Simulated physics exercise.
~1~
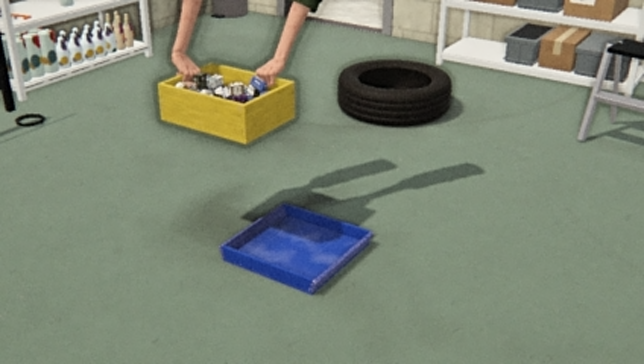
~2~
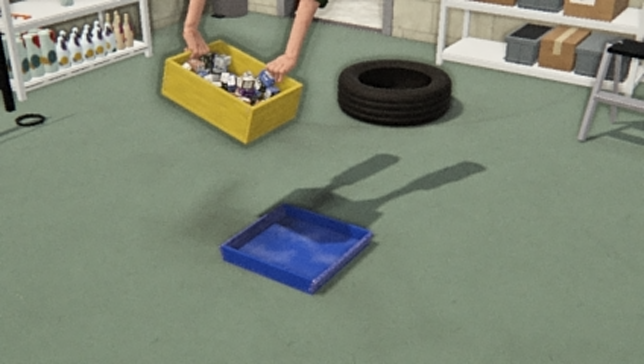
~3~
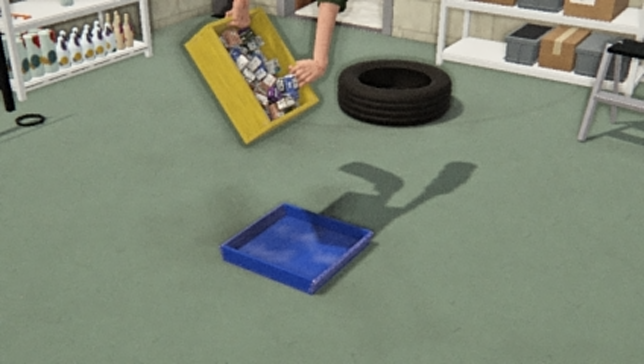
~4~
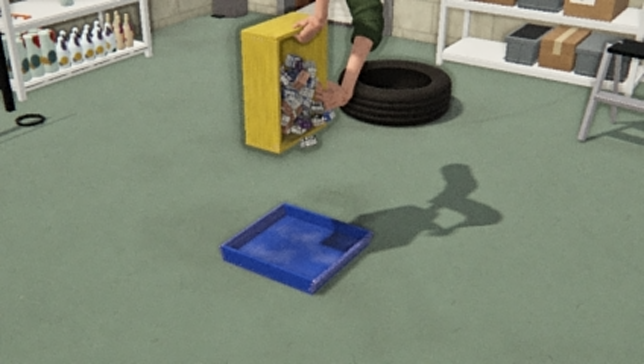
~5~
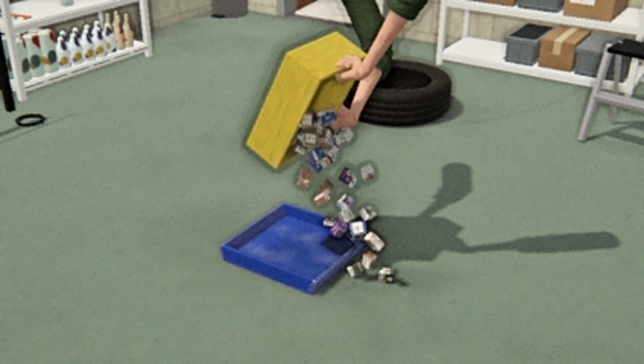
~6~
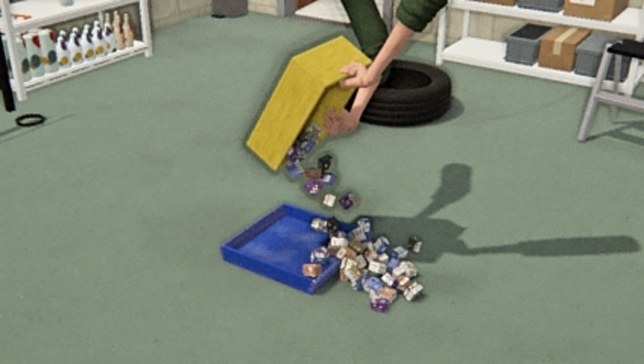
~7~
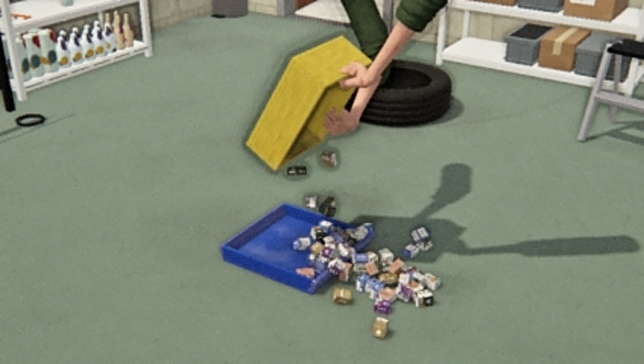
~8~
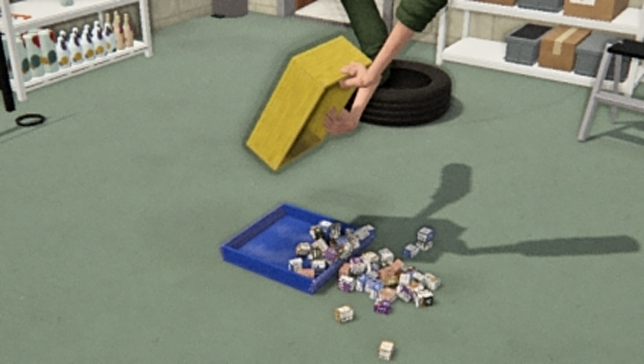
A person tipping a yellow crate of small cartons over a blue tub, some landing inside but most spilling onto the floor.
